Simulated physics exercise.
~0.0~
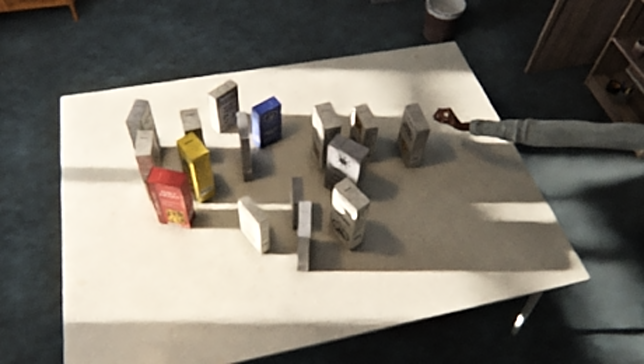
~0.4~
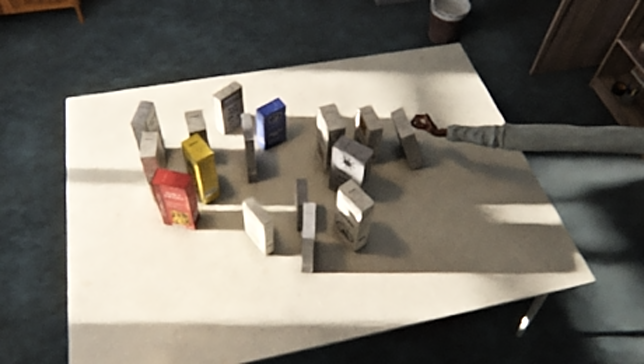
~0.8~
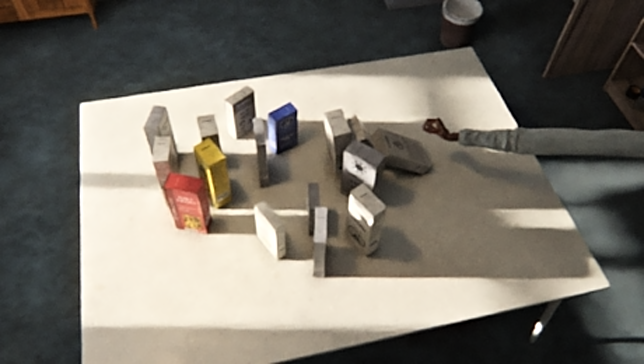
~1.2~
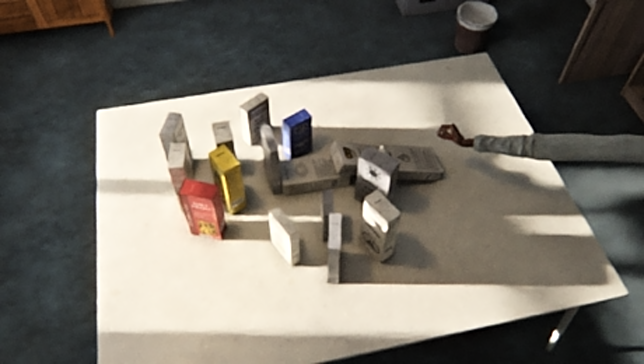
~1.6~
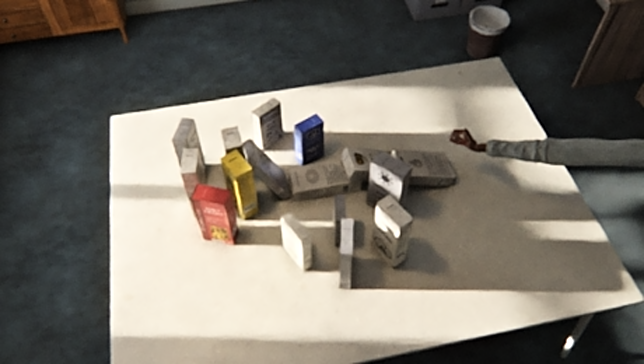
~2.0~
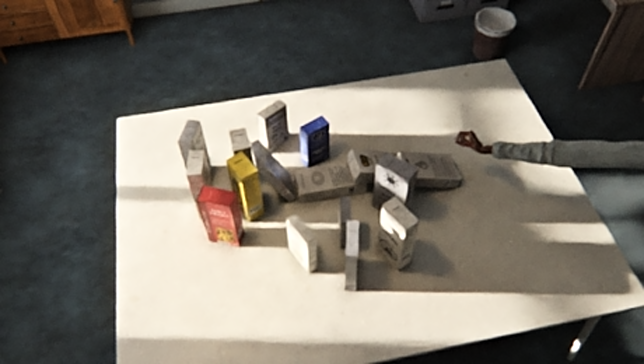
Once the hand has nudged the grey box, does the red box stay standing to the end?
Yes, the red box is still upright at the end, in the same spot on the table.
